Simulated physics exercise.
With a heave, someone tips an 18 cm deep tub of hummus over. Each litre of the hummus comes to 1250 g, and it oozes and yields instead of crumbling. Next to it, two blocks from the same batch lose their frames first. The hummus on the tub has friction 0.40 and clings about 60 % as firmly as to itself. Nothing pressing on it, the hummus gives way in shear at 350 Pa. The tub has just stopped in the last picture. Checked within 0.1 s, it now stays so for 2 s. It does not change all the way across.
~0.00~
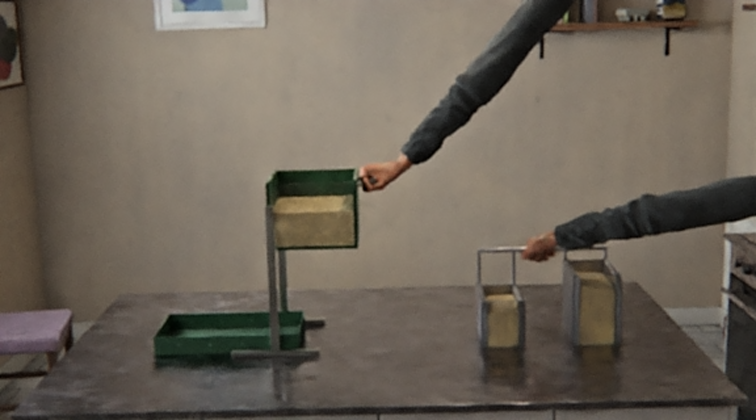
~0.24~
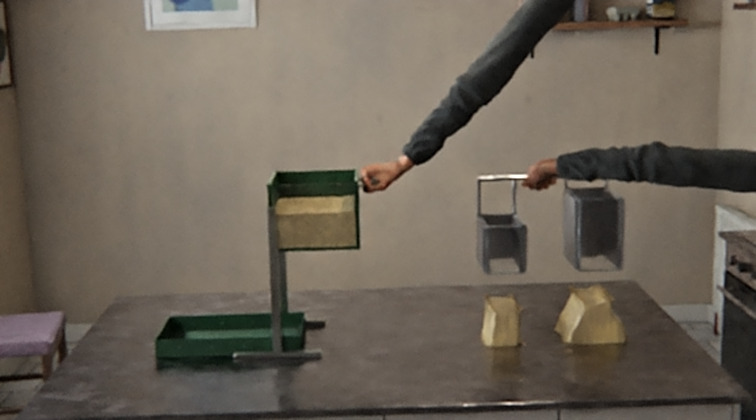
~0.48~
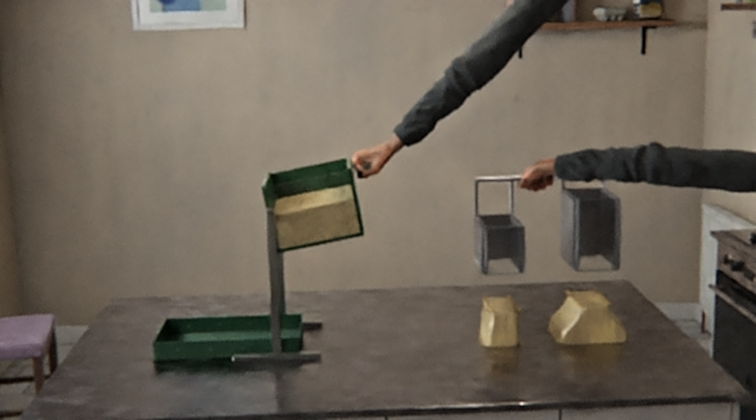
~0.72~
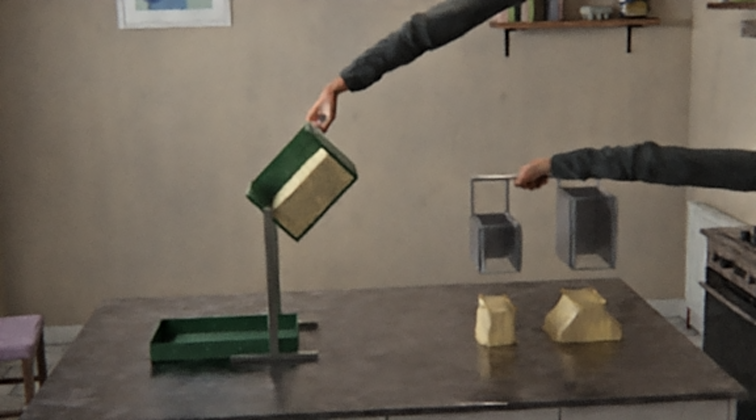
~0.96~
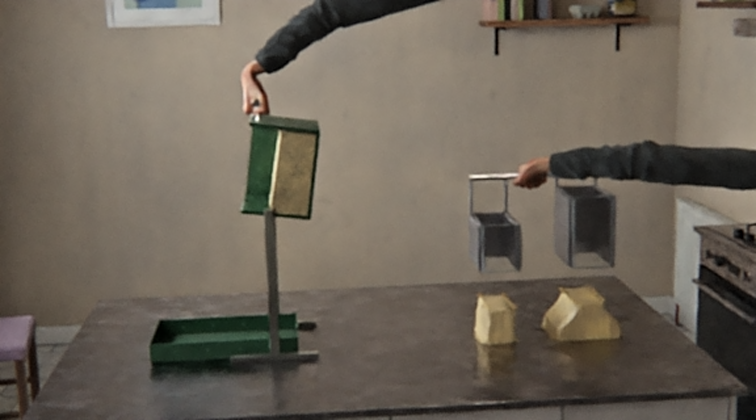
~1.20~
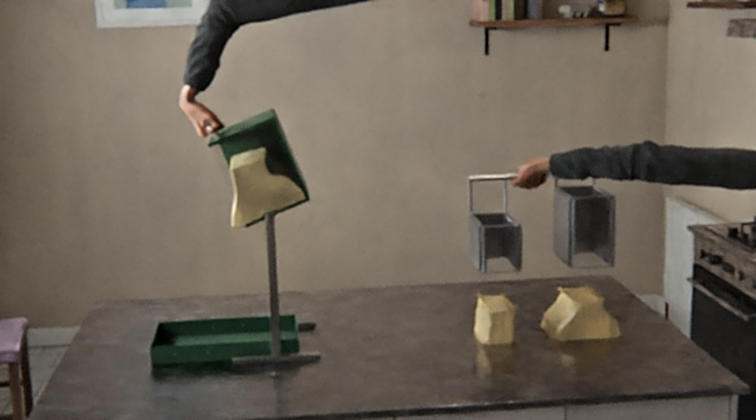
Kitchen table, one hand lifting metal moulds off two pale blocks that sag, another tipping a green tub of hummus leftward past upright.
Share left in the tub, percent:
0 %.
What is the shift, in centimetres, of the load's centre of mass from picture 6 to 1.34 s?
Measured shift, roughly 12 cm.
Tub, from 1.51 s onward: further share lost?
Around 10 % of the whole load.
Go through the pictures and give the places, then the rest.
In the first picture, handle-side rim at (353, 182), tilt 0 degrees; crest of the hummus at (328, 211); block heights 11 cm, 17 cm (left to right).
In the second picture, handle-side rim at (355, 183), tilt 0 degrees; crest of the hummus at (329, 212); block heights 10 cm, 12 cm (left to right).
In the third picture, handle-side rim at (348, 170), tilt 10 degrees; crest of the hummus at (349, 199); block heights 10 cm, 11 cm (left to right).
In the fourth picture, handle-side rim at (306, 134), tilt 45 degrees; crest of the hummus at (325, 156); block heights 10 cm, 11 cm (left to right).
In the fifth picture, handle-side rim at (250, 126), tilt 82 degrees; crest of the hummus at (284, 132); block heights 10 cm, 11 cm (left to right).
In the sixth picture, handle-side rim at (211, 147), tilt 111 degrees; crest of the hummus at (260, 160); block heights 10 cm, 11 cm (left to right).
After 1.34 s, the tub is at 111 degrees and holds 39 %.
After 1.51 s, the tub is at 111 degrees and holds 9 %.
After 1.68 s, the tub is at 111 degrees and holds 0 %.
After 1.85 s, the tub is at 111 degrees and holds 0 %.
After 3.20 s, the tub is at 111 degrees and holds 0 %.
